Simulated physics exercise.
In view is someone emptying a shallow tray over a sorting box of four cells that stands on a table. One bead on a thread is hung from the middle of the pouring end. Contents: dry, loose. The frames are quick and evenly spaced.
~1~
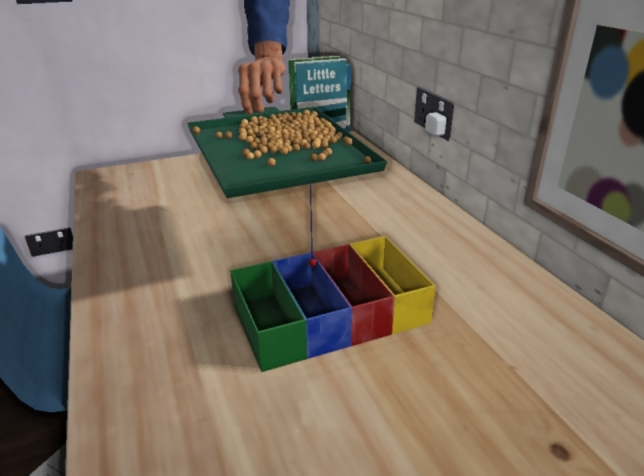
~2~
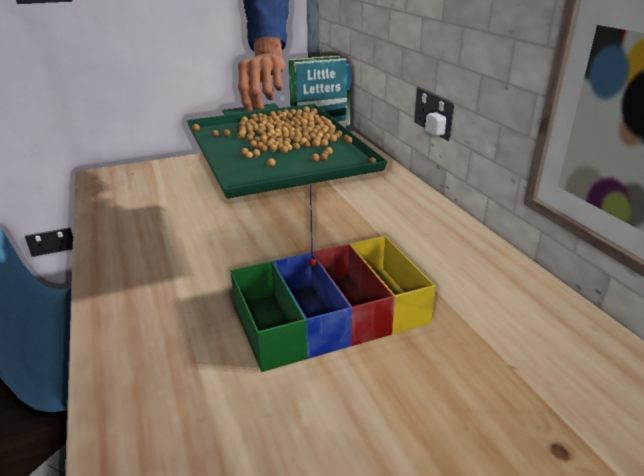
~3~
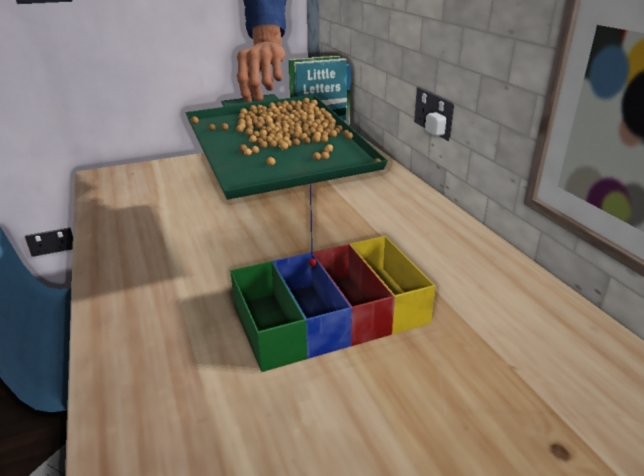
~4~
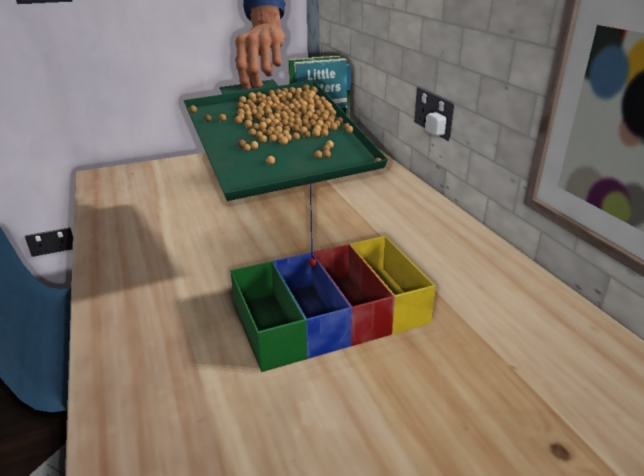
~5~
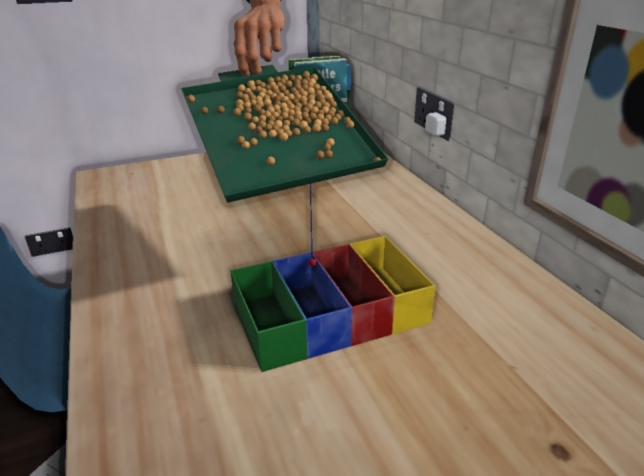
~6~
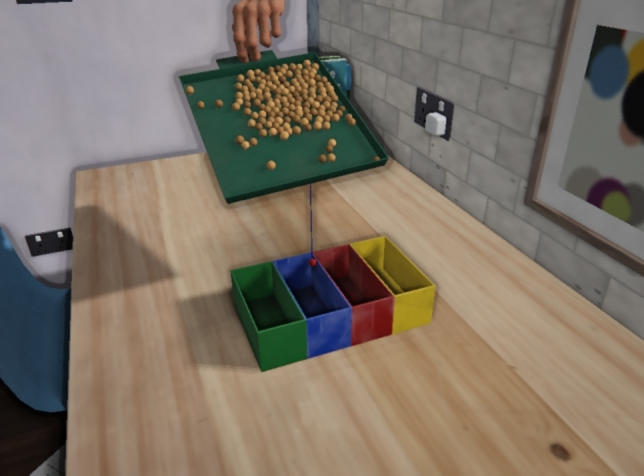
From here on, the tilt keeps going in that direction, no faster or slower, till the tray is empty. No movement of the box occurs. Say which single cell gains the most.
The one that gains the most is the green cell.
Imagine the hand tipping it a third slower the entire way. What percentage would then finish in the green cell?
I'd put it near 40 per cent.
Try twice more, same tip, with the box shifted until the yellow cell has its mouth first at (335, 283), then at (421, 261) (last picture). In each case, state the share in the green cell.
You'd get 0 in a hundred first and 20 in a hundred after that.
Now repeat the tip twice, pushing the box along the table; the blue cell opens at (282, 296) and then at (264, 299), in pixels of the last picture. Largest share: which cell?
With the first placing it's that green cell, with the second it's the blue cell.
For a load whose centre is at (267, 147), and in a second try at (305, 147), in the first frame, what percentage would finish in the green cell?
Near 40 per cent and near 30 per cent.
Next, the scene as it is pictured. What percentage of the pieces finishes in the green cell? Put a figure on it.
Around 30 in every hundred pieces.
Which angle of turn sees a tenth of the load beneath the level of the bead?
A tilt of roughly 60°.
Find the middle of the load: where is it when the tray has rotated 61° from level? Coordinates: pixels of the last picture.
The load's middle is around (274, 222).
Just after the last frame, tray tipped steeply; roughly half on the tray; about a tenth in the green cell; just a few in the blue cell; just a few in the red cell; roughly half falling or outside the box.
A moment on, tray tipped right over; about a tenth on the tray; roughly a quarter in the green cell; about a tenth in the blue cell; about a tenth in the red cell; roughly half falling or outside the box.
Further on, tray tipped past a quarter turn; roughly a third in the green cell; about a tenth in the blue cell; about a tenth in the red cell; just a few in the yellow cell; roughly half falling or outside the box.
When it is over, tray tipped past a quarter turn; roughly a third in the green cell; about a tenth in the blue cell; about a tenth in the red cell; just a few in the yellow cell; roughly half outside the box.
